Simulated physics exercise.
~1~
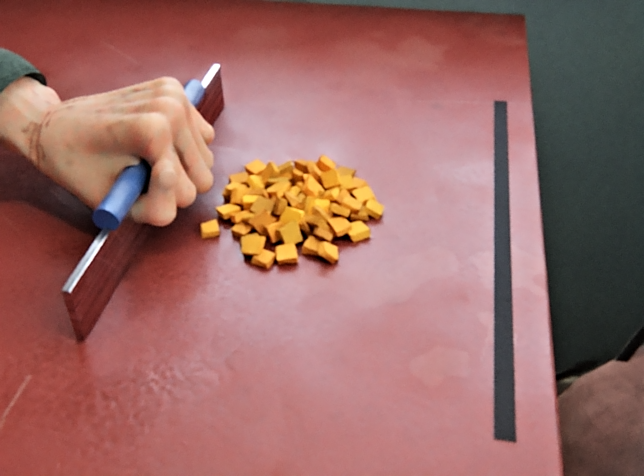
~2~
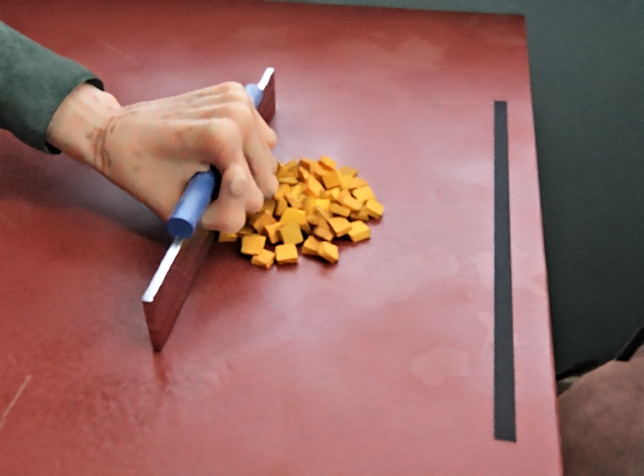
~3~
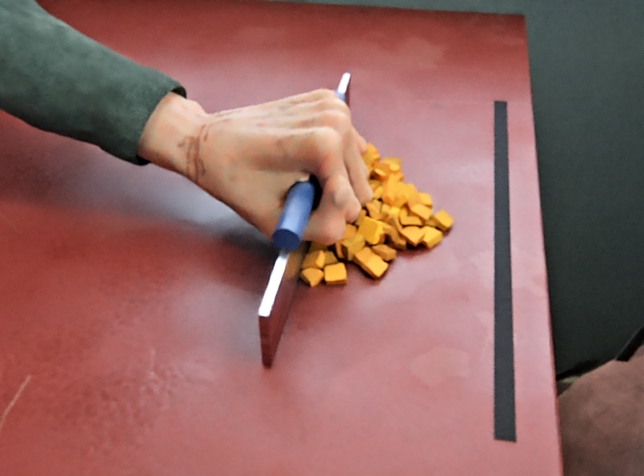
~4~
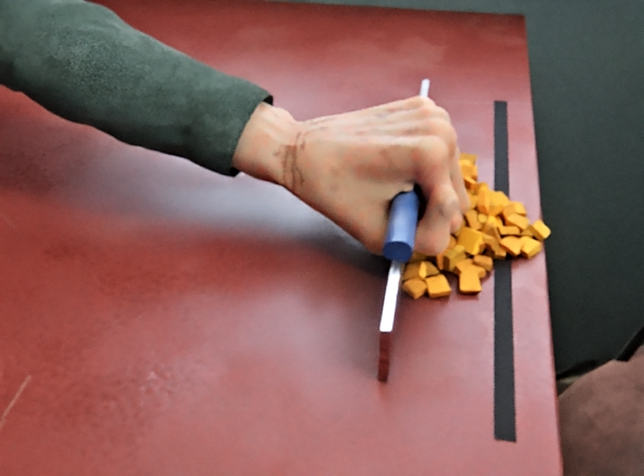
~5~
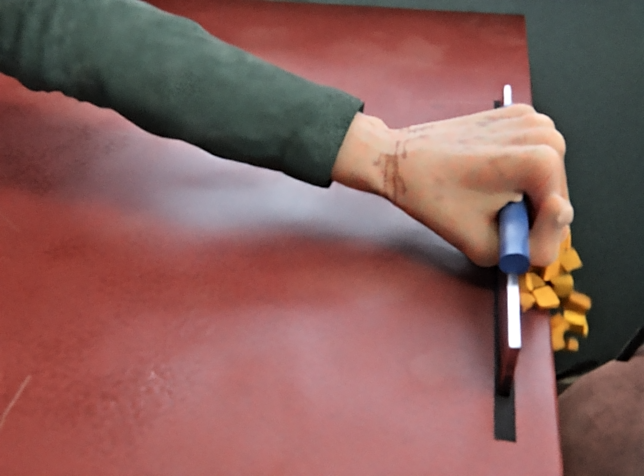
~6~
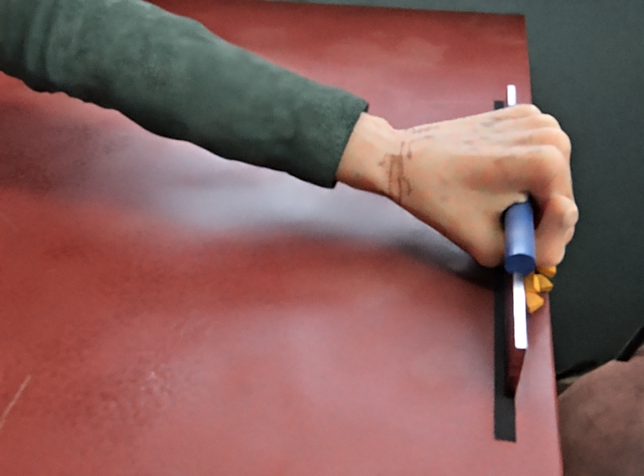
A hand pushing a heap of small orange pieces rightward with a scraper, stopping at black tape as most drop off the table edge.
